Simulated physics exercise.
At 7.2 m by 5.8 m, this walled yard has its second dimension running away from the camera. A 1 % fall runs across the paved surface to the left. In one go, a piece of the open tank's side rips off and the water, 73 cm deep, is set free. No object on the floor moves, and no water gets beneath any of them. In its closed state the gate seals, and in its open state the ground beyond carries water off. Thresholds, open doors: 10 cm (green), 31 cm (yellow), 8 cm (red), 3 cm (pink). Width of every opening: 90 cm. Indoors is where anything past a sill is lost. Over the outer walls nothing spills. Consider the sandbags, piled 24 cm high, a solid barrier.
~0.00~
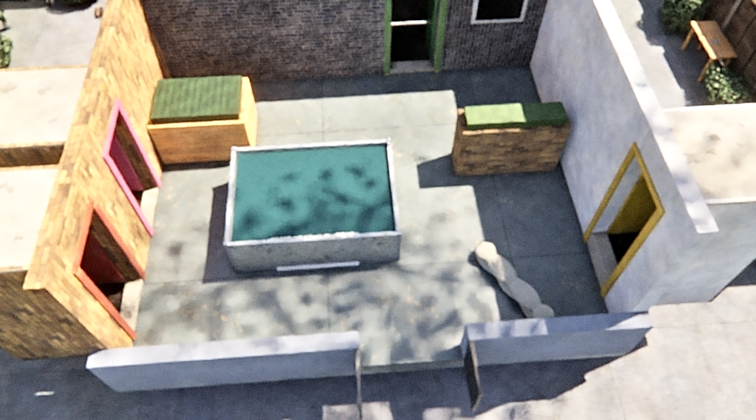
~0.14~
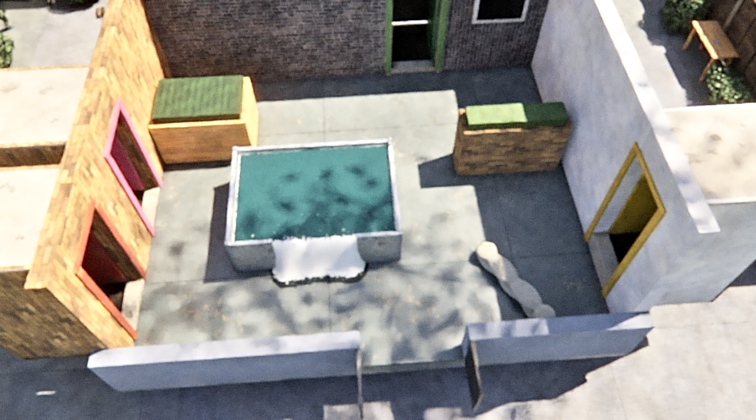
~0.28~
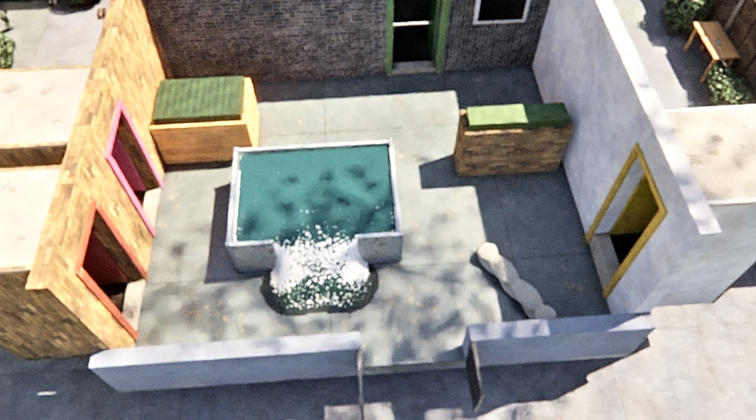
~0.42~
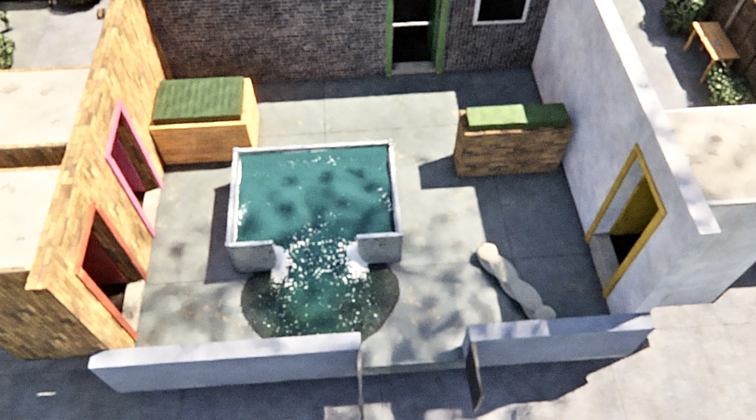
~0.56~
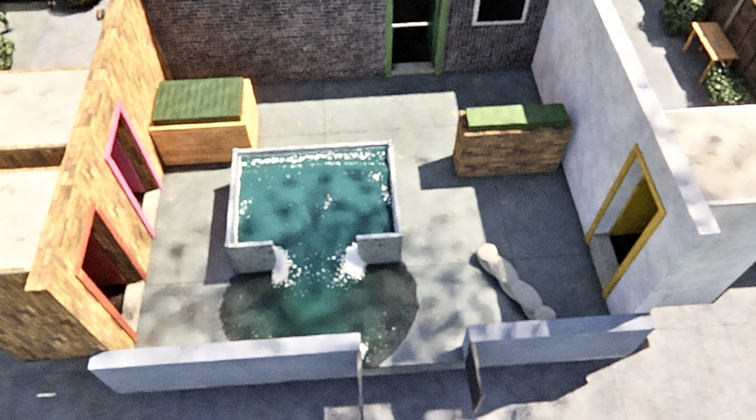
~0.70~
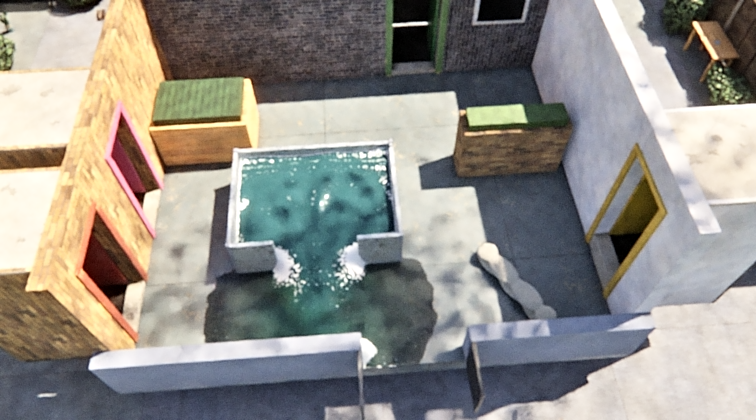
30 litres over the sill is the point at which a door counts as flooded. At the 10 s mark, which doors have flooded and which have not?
The green door has not; the yellow door has not; the red door has flooded; the pink door has flooded.
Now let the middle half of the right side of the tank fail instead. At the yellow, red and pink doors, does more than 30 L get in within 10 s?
Then it goes yellow fine, red fine, pink fine.
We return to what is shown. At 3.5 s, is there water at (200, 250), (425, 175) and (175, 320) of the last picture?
Listed in sequence, the spots are drenched, bone dry and drenched.
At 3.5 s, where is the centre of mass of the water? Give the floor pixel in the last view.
At about (306, 262).
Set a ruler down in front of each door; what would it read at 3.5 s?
Measured in centimetres, the green door gives 0, the yellow door 4, the red door 23 and the pink door 6.
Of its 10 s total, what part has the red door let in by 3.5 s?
By that time, around 45 per cent.
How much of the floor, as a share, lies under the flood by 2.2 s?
Roughly 25 % of the floor is wet.
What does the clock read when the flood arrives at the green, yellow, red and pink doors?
Doors: Green 6.5 s / yellow 3.0 s / red 1.6 s / pink 2.2 s.
After 1.4 s water covers 15 % of the floor and is deepest (53 cm) near (316, 344); green door not reached, yellow door not reached, red door not reached, pink door not reached.
After 2.2 s water covers 25 % of the floor and is deepest (44 cm) near (144, 368); green door not reached, yellow door not reached, red door 26 cm at the sill, 46 L in, pink door not reached.
After 3.5 s water covers 40 % of the floor and is deepest (29 cm) near (316, 355); green door not reached, yellow door 4 cm at the sill, 0 L in, red door 23 cm at the sill, 178 L in, pink door 6 cm at the sill, 2 L in.
After 6.0 s water covers 65 % of the floor and is deepest (19 cm) near (163, 184); green door not reached, yellow door 2 cm at the sill, 0 L in, red door 16 cm at the sill, 310 L in, pink door 9 cm at the sill, 18 L in.
After 10.0 s water covers 85 % of the floor and is deepest (14 cm) near (132, 369); green door 6 cm at the sill, 0 L in, yellow door 1 cm at the sill, 0 L in, red door 11 cm at the sill, 374 L in, pink door 11 cm at the sill, 134 L in.
